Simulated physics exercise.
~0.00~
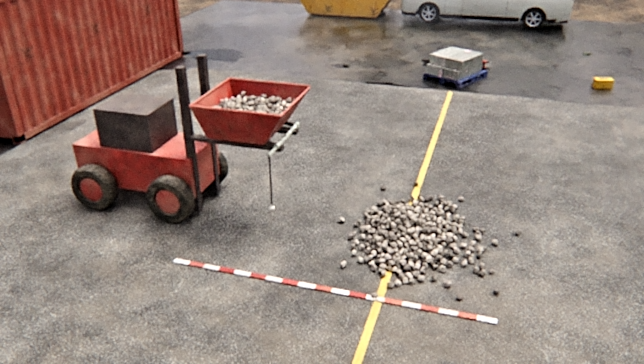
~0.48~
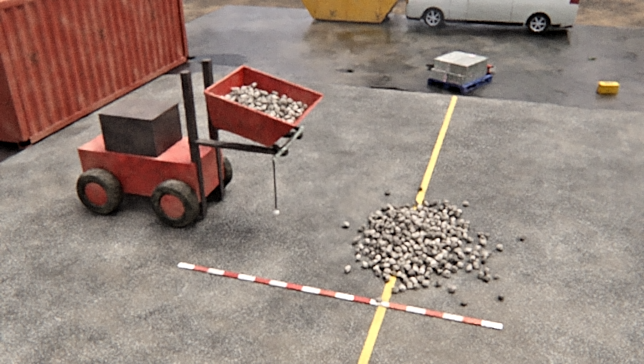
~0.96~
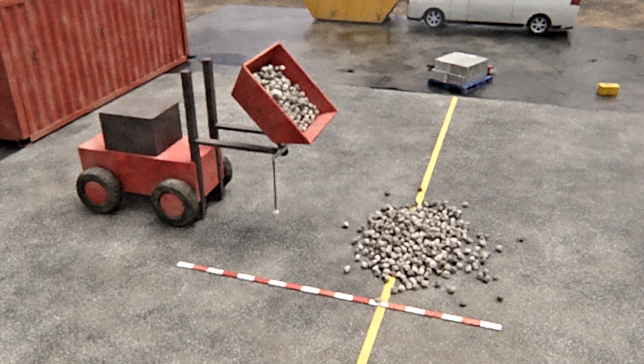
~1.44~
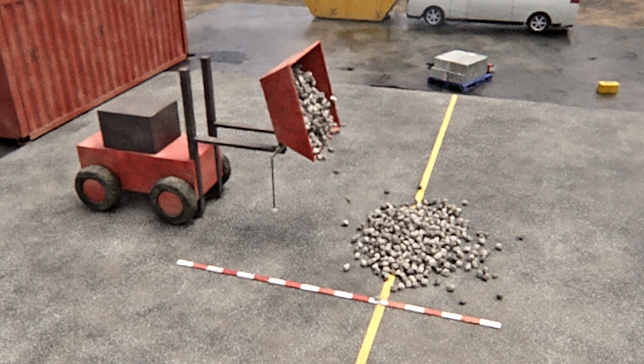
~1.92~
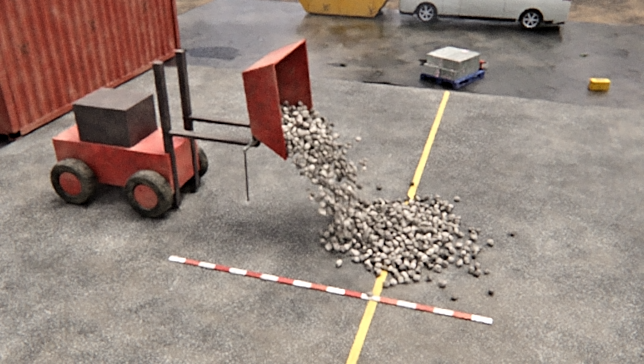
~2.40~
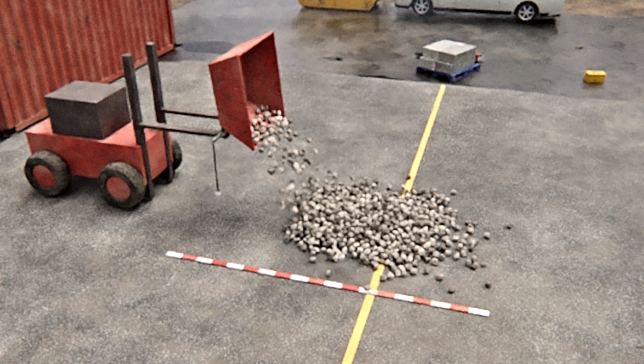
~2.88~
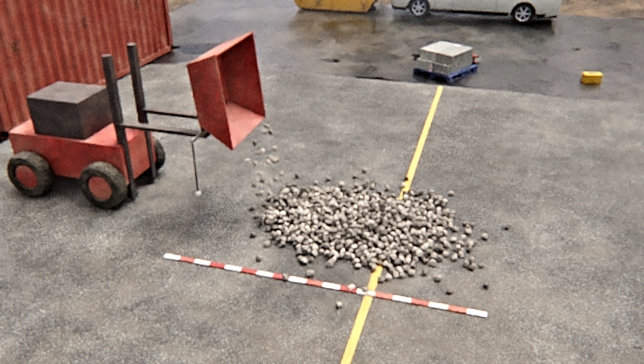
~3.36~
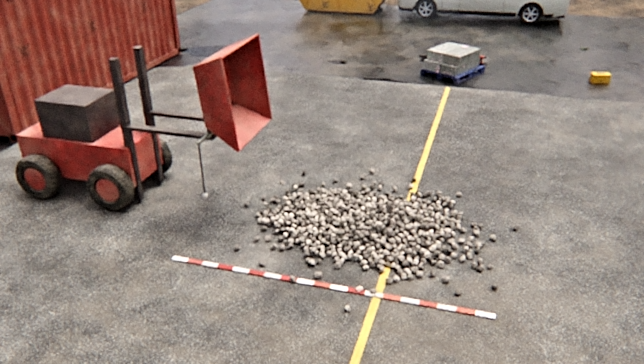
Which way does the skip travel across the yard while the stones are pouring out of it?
The skip travels to the left, carried by the truck as it backs away from the heap.
